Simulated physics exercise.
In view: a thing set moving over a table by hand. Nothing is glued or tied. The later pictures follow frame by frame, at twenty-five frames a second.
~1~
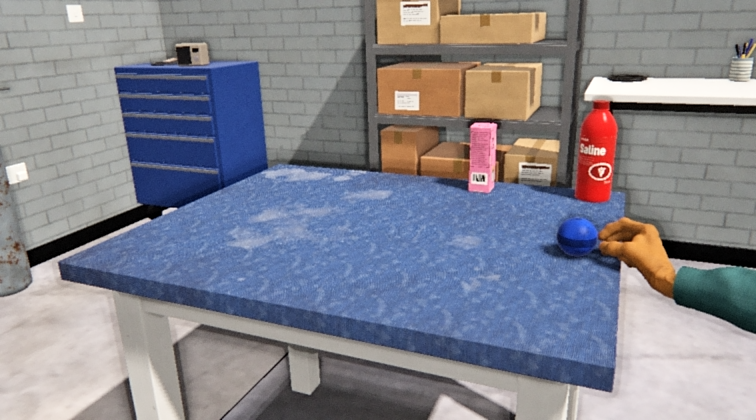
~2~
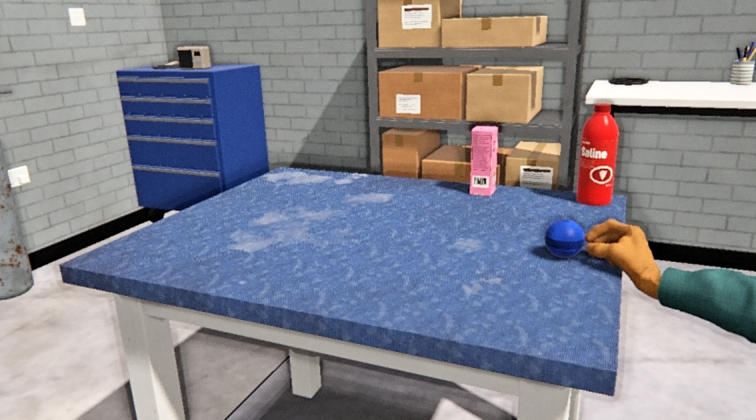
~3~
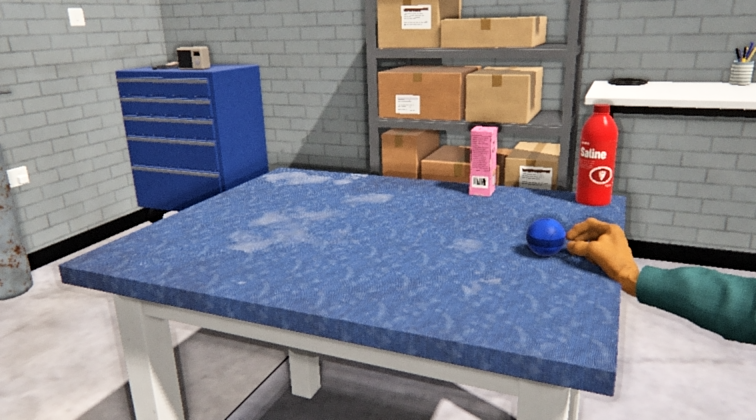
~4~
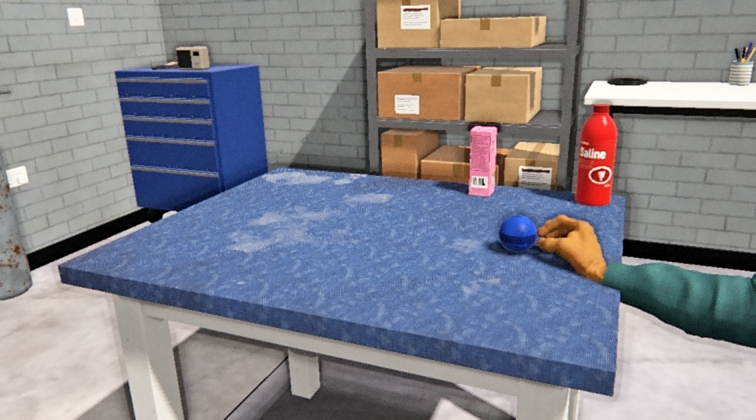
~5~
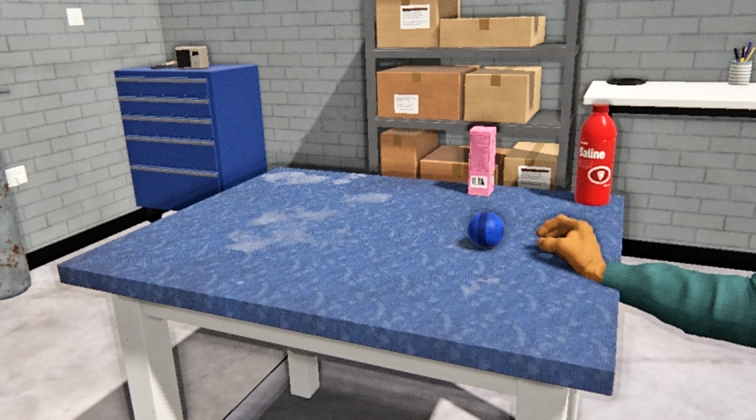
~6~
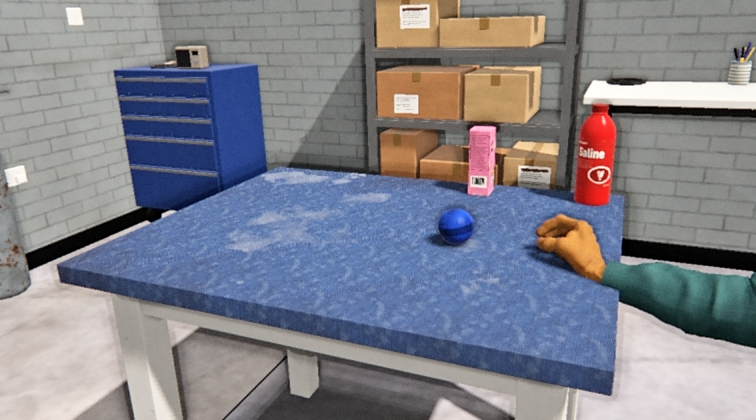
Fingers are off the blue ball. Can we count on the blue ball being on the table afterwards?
The blue ball drops to the floor.
Then, 0.40 s later than the last frame, blue ball moved well along near (224, 200).
Then, 0.80 s later than the last frame, blue ball now off the table.
When it is over, off the table, blue ball.
